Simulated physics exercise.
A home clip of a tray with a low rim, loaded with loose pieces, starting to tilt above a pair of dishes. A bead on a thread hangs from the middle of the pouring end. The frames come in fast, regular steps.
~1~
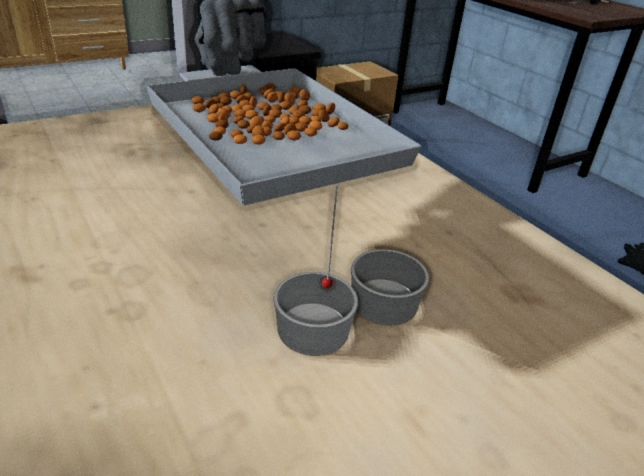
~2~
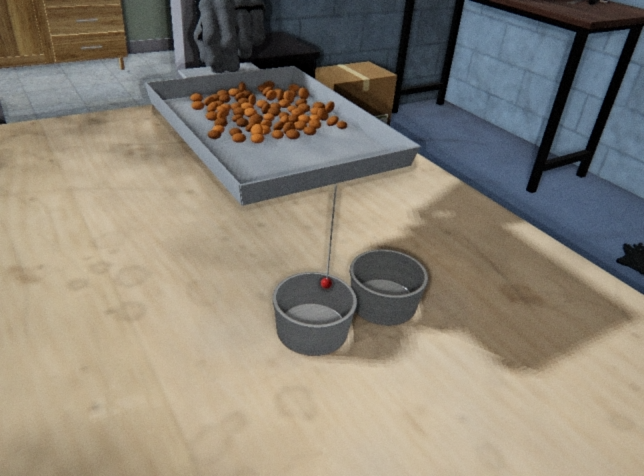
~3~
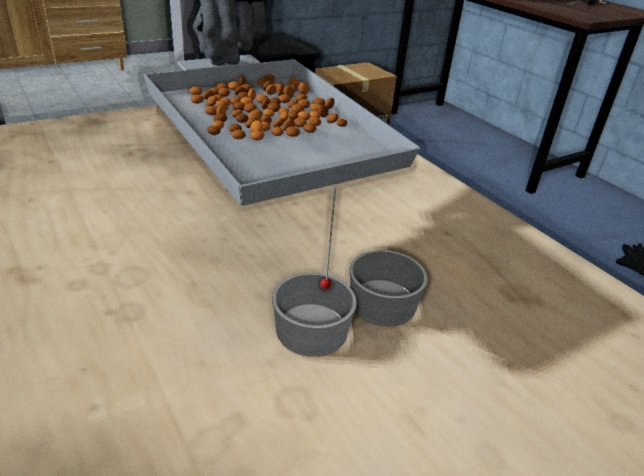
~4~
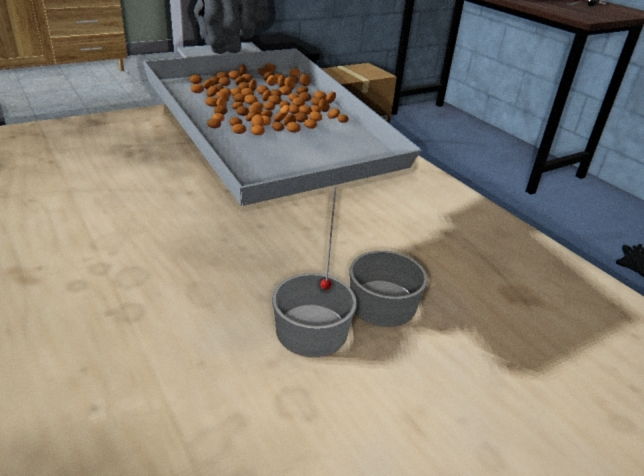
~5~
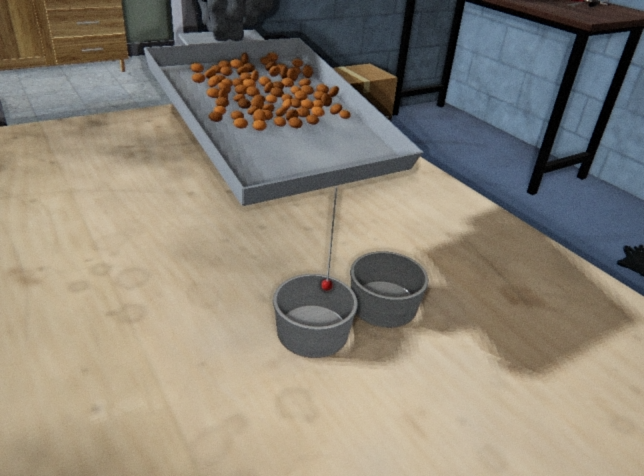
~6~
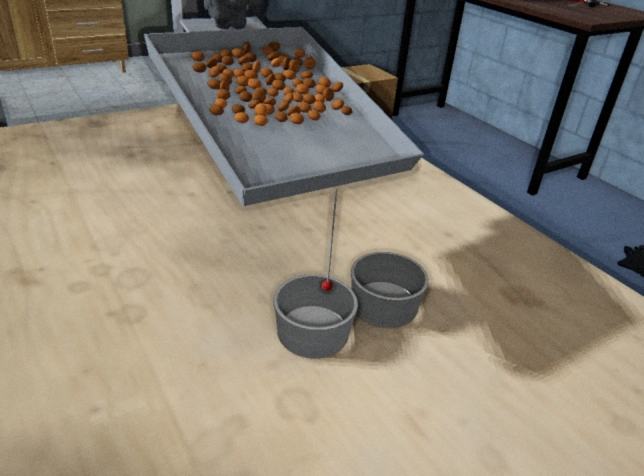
A gray tray loaded with loose orange-brown pieces slowly tilted as its far end rose at a dark gripper, while the red bead on its thread hung nearly still above two gray dishes.
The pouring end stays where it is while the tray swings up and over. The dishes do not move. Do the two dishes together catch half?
The two hold only the smaller part of the load.
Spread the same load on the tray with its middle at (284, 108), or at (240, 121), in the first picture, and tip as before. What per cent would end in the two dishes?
The first gives 10 %, the second 10 %.
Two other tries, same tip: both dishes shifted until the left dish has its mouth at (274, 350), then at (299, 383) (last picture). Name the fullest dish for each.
First the dish on the right, then the dish on the right.
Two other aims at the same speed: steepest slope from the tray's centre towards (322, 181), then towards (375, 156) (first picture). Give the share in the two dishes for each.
The first gives 0 %, the second 90 %.
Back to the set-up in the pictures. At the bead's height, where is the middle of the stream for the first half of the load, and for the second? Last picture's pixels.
Early half (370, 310), late half (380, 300).
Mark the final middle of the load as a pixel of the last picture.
Roughly at (384, 368).
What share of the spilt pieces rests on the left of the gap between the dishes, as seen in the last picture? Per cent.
Roughly 20 in a hundred.
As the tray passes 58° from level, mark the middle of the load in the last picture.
Near (357, 158).
Soon, tray tipped steeply; nearly all on the tray; a stray few in the air.
A while on, tray tipped right over; most on the tray; a small part outside both; a small part in the air.
Towards the end, tray tipped past a quarter turn; a stray few in the left dish; a small part in the right dish; nearly all outside both.
Finally, tray tipped past a quarter turn; a stray few in the left dish; a small part in the right dish; nearly all outside both.
